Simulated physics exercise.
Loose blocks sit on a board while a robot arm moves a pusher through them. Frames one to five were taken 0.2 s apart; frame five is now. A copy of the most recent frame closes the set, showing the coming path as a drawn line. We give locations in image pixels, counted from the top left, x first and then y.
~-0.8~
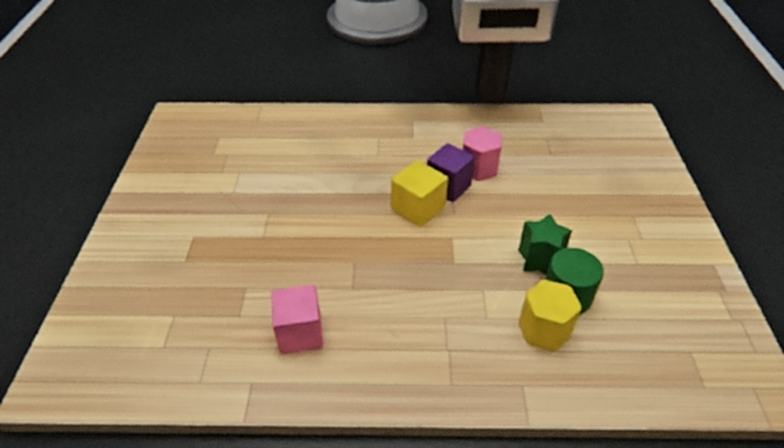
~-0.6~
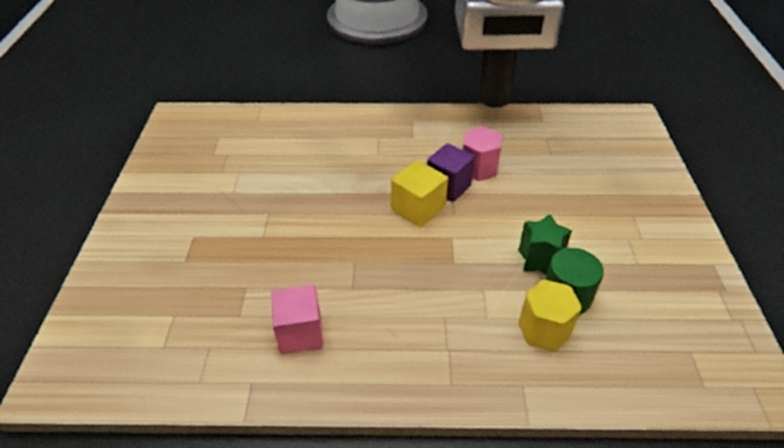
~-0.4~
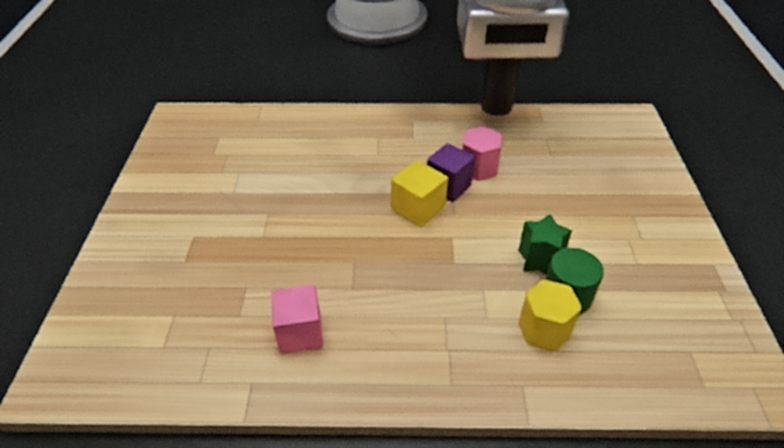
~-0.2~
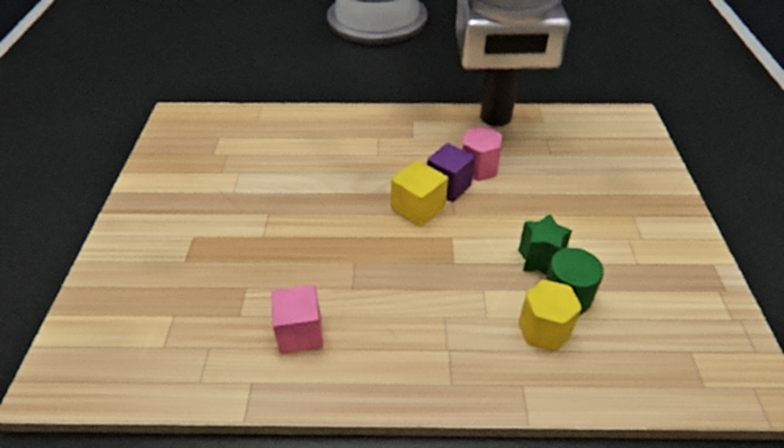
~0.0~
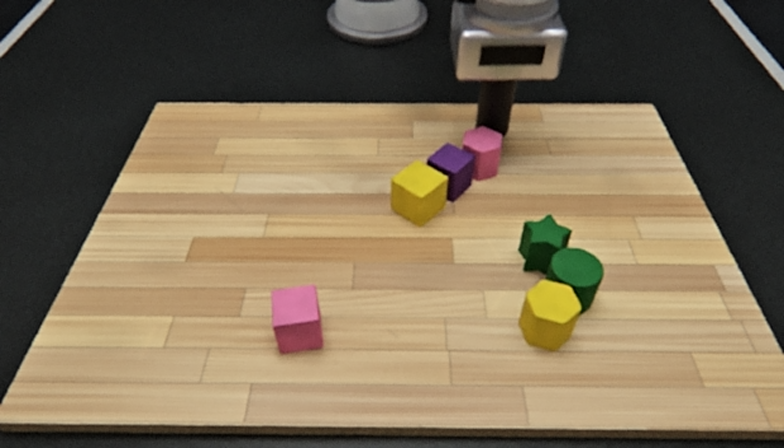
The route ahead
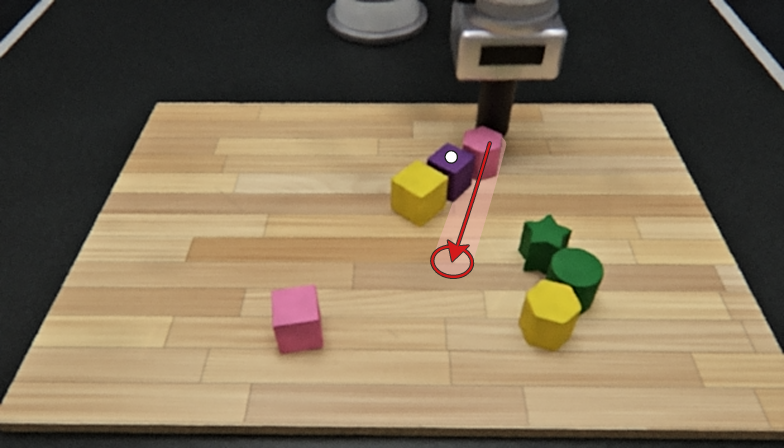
The clip opens on a wooden board scattered with pink, purple, yellow and green blocks, a robot arm's dark pusher at its far edge. The pusher shifts slightly right, then moves a short way toward the viewer, ending close behind the pink hexagon, while the blocks stay still.
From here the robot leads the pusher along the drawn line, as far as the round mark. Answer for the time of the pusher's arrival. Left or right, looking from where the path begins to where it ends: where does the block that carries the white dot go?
With start-to-end as forward, it shifts right.
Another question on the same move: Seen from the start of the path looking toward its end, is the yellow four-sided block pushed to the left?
No
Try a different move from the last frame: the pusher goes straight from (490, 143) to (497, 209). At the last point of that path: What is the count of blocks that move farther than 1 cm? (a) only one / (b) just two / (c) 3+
Answer: C.
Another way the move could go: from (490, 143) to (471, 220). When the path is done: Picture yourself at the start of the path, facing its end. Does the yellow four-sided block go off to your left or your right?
Over to the right.
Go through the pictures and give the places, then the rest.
Pusher tip at (491, 92); block tops, yellow four-sided block at (419, 178); purple four-sided block at (451, 157); pink hexagon at (483, 138); green star at (548, 230), in the first frame.
Pusher at (494, 99); blocks unchanged, in the second frame.
Pusher at (496, 108); blocks unchanged, in the third frame.
Pusher at (496, 118); blocks unchanged, in the fourth frame.
Pusher at (492, 129); yellow four-sided block at (419, 178); purple four-sided block at (451, 157); pink hexagon at (483, 138); green star at (548, 230), in the fifth frame.
Path on the board, in a line from (490, 143) to (452, 261); the dot is on the purple four-sided block.
What follows on the original path. One third of the way, pusher at (481, 163); yellow four-sided block at (408, 185), turned 30° clockwise; purple four-sided block at (446, 179), turned 35° clockwise; pink hexagon at (484, 173), turned 30° anticlockwise.
Two thirds of the way, pusher at (469, 202); yellow four-sided block at (391, 191), turned 60° clockwise; purple four-sided block at (431, 199), turned 65° clockwise; pink hexagon at (490, 214), turned 75° anticlockwise.
At the end, pusher at (454, 247); yellow four-sided block at (385, 192), turned 80° clockwise; purple four-sided block at (410, 224), turned 125° clockwise; pink hexagon at (498, 247), turned 150° anticlockwise; green star in place.
